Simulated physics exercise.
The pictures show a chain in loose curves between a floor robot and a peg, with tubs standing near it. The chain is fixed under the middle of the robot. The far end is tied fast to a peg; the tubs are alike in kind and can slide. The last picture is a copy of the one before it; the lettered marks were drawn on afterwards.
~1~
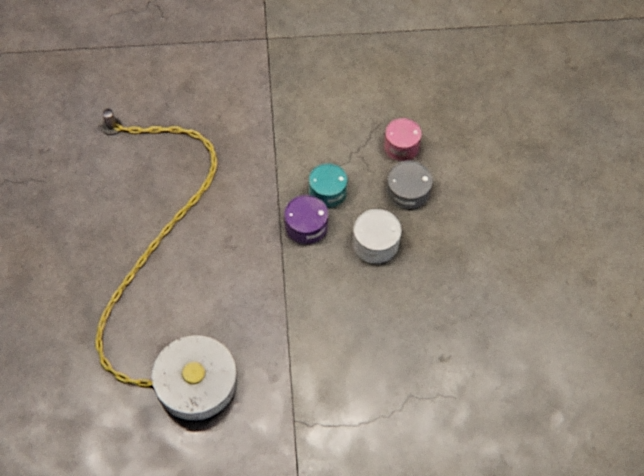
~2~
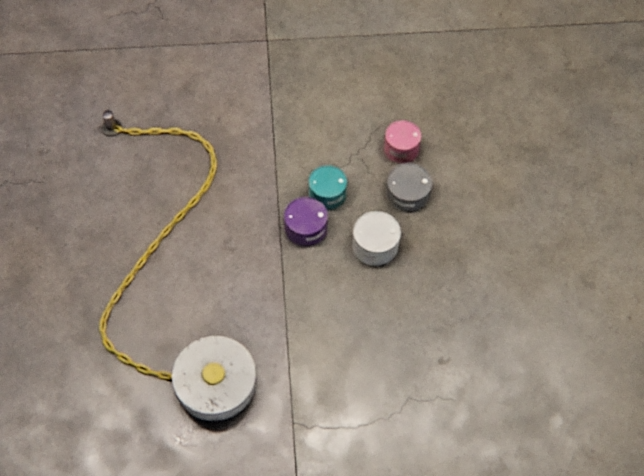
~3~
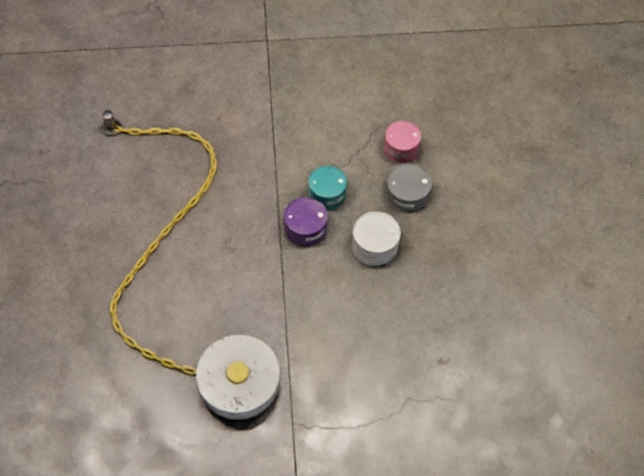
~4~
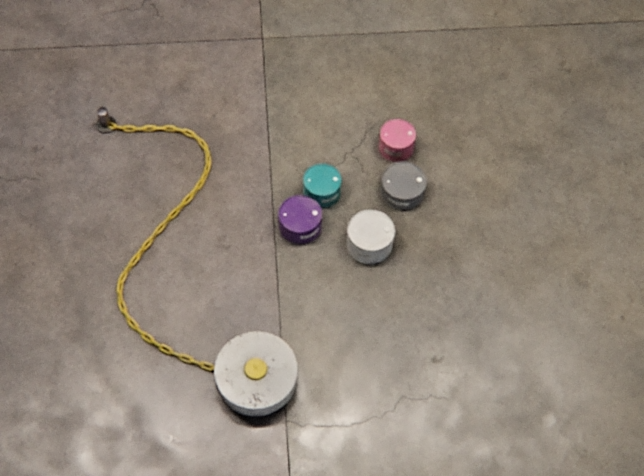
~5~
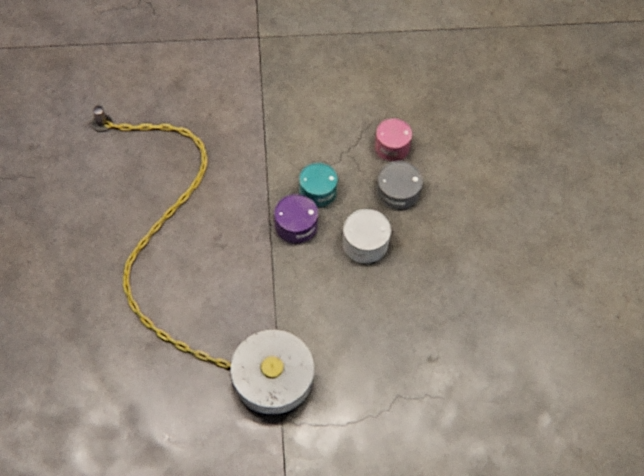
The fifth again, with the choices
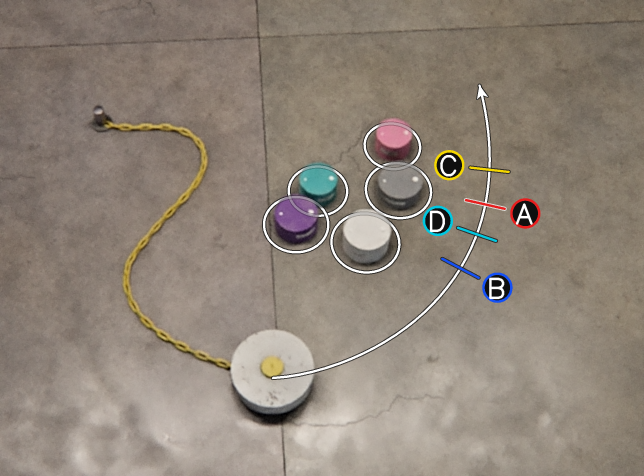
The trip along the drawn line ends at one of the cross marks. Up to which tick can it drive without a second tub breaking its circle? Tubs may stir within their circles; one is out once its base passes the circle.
The limit holds up to C.
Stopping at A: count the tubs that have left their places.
The count is none.
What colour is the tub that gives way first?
The white tub.
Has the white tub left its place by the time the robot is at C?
Yes.
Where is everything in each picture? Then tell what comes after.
The first picture shows robot (195, 378); peg (110, 120); grey tub (409, 185).
The second picture shows robot (215, 379); pink tub (402, 142).
The third picture shows robot (239, 378); turquoise tub (327, 188).
The fourth picture shows robot (256, 374); peg (104, 118).
The fifth picture shows robot (273, 373); pink tub (393, 140); white tub (366, 236); turquoise tub (318, 185).
On the marked copy, A at (485, 204); B at (460, 268); C at (490, 170); D at (477, 234); the route from (273, 378) via (466, 259) to (479, 85).
Taking C. A third of the way, robot (394, 331).
Two thirds of the way, robot (471, 247).
When it is over, robot (492, 163); white tub (362, 211); one over the rings.
As for the rest, A is within the limit but short; B is within the limit but short; D is within the limit but short.
